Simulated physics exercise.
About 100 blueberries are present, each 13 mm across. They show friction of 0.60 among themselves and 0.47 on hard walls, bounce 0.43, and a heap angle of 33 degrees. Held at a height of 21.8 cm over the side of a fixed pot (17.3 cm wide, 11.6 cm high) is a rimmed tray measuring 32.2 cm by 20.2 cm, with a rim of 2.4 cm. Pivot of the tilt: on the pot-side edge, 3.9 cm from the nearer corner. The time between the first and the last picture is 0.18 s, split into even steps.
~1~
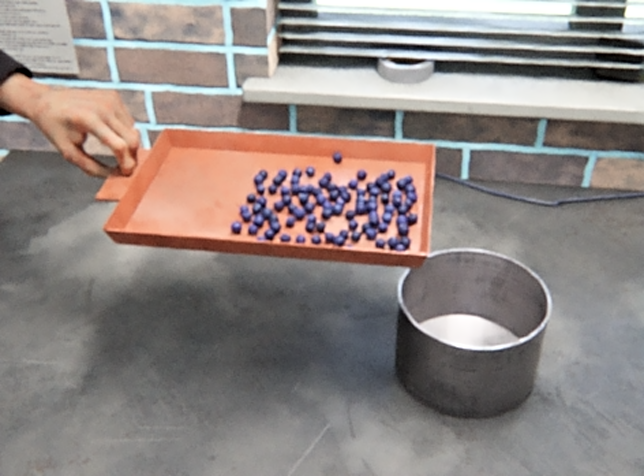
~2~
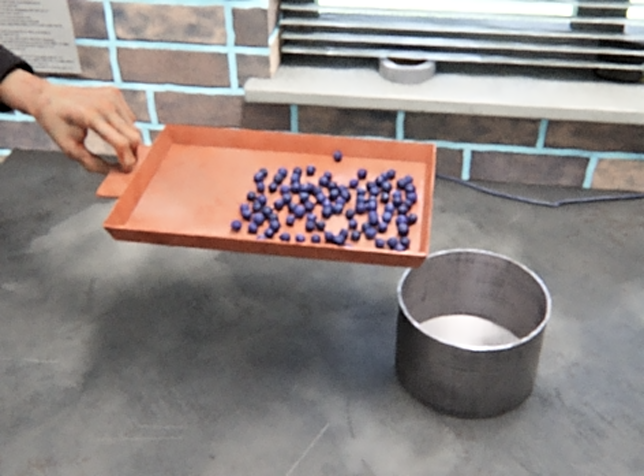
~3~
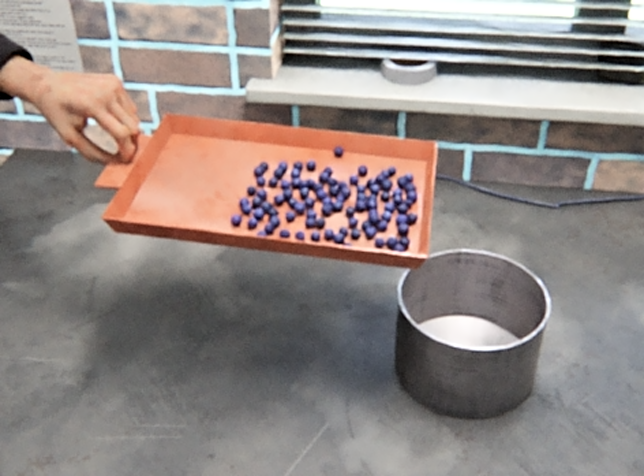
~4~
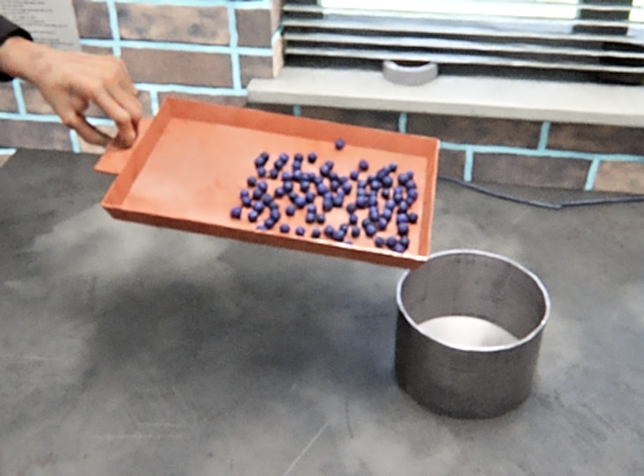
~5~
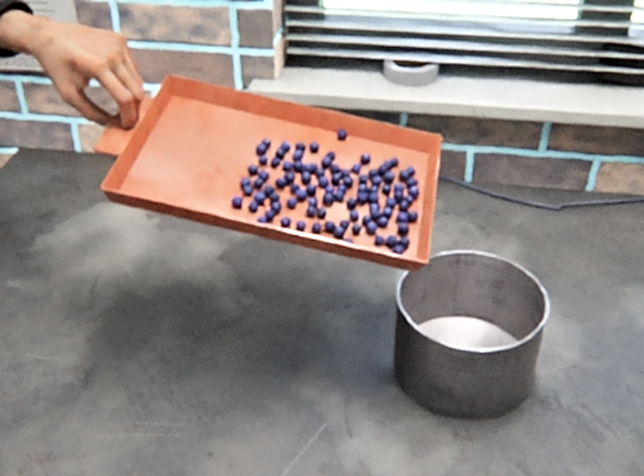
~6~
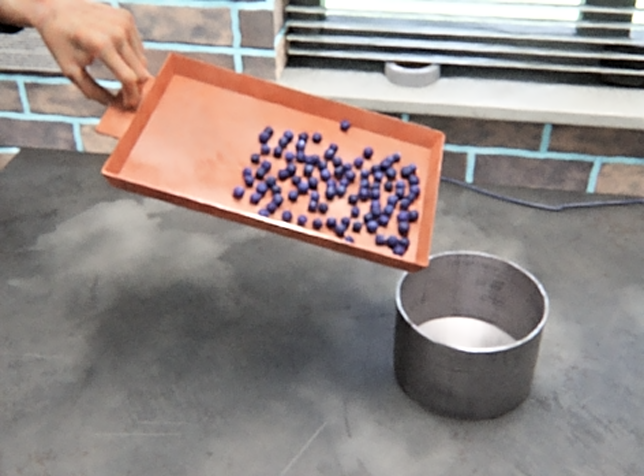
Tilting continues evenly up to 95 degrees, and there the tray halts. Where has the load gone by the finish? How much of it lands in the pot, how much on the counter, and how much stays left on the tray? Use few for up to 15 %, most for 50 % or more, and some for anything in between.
Share by place: Pot some, counter most, tray few.
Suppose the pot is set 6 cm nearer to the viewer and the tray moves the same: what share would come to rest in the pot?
100 per cent.
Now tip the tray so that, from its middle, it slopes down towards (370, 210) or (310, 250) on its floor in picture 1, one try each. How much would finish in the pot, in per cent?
Approximately 75 percent, then 0 percent.
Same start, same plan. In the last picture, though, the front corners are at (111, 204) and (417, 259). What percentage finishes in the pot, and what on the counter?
You'd end with pot at 0 and counter at 100.
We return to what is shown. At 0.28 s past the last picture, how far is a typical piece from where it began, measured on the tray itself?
About 5 cm.
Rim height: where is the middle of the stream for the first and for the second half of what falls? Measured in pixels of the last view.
I'd mark about (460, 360) for the first half, then (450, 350) for the second.
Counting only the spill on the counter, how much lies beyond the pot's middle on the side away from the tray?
About 60 per cent.
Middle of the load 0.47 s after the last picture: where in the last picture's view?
The middle of the load should be at about (419, 225) by then.
Then, 0.28 s after the last picture, tilt 56 degrees; the tray holds 100 %, the pot 0 %.
Then, 0.47 s after the last picture, tilt 82 degrees; the tray holds 100 %, the pot 0 %.
Then, 0.77 s after the last picture, tilt 95 degrees; the tray holds 5 %, the pot 25 %.
In the end, pot 25 %, counter 75 %, tray 0 %.
